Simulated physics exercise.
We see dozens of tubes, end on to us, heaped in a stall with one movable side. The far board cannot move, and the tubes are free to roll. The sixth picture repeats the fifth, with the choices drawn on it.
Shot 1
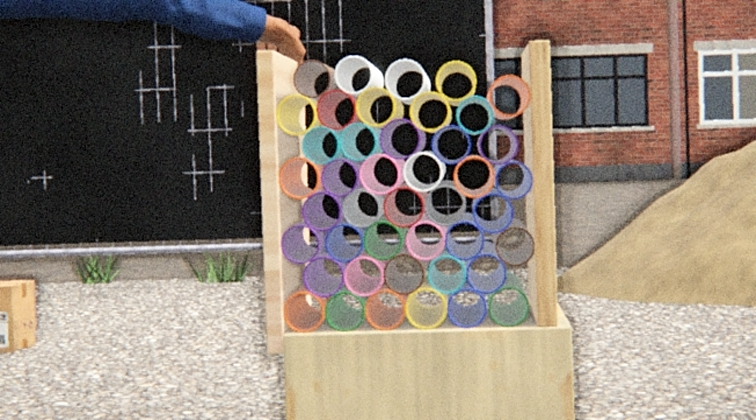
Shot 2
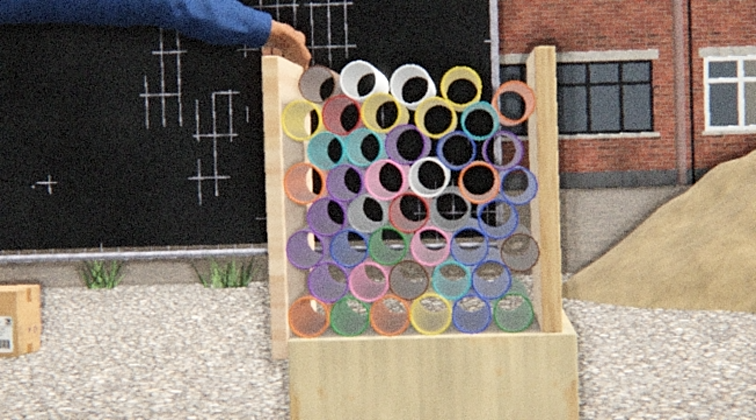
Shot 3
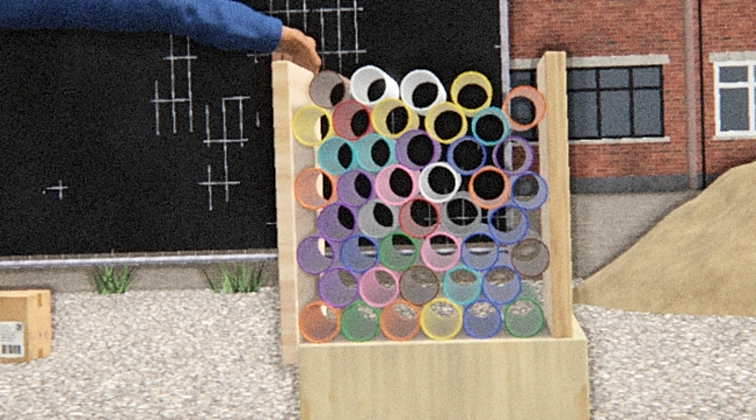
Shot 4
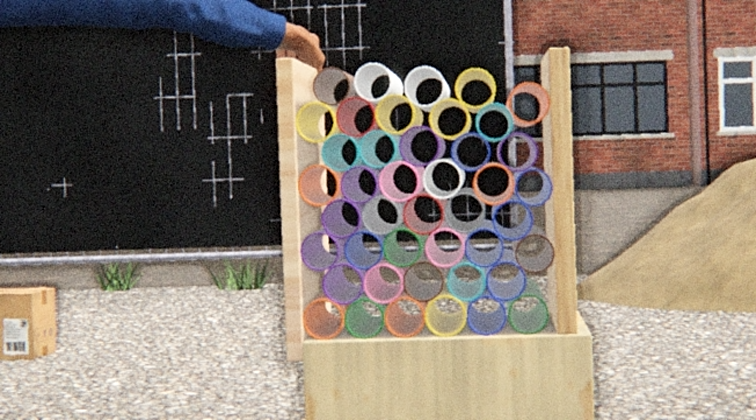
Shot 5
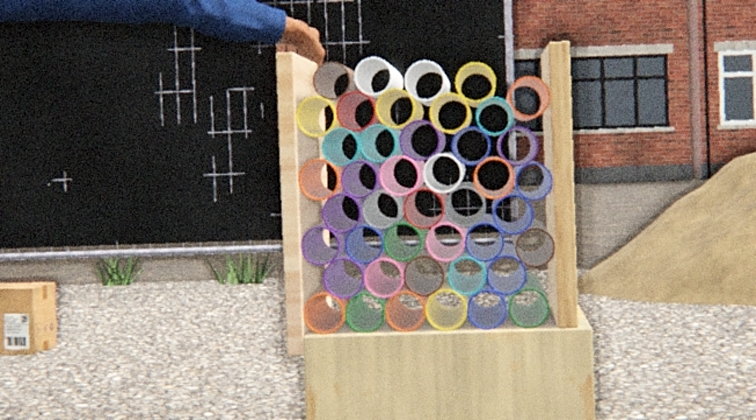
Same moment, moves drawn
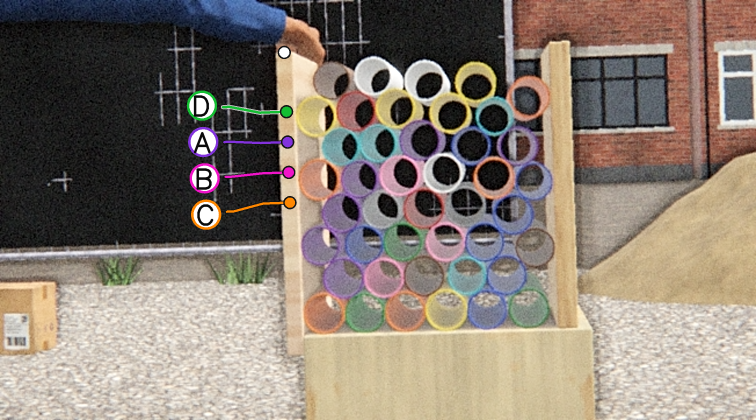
A blue-sleeved arm resting a hand atop the left board of a wooden stall stacked with colourful tubes, the view drifting slightly.
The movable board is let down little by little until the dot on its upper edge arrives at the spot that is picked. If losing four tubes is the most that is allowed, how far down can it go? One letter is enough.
Down to C.
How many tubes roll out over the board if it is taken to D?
With D, none.
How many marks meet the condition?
Four of the four.
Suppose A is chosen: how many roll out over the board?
At A the number is none.
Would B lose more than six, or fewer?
Fewer than six.
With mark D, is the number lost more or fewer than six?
At D, fewer than six.
On the copy, A at (288, 142); B at (289, 172); C at (290, 203); D at (286, 112); the white dot at (284, 53).
On C. First, top of the board (296, 118).
Then, top of the board (298, 193).
Finally, top of the board (299, 202), two out over the board.
By contrast, A none out over the board; B two out over the board; D none out over the board.
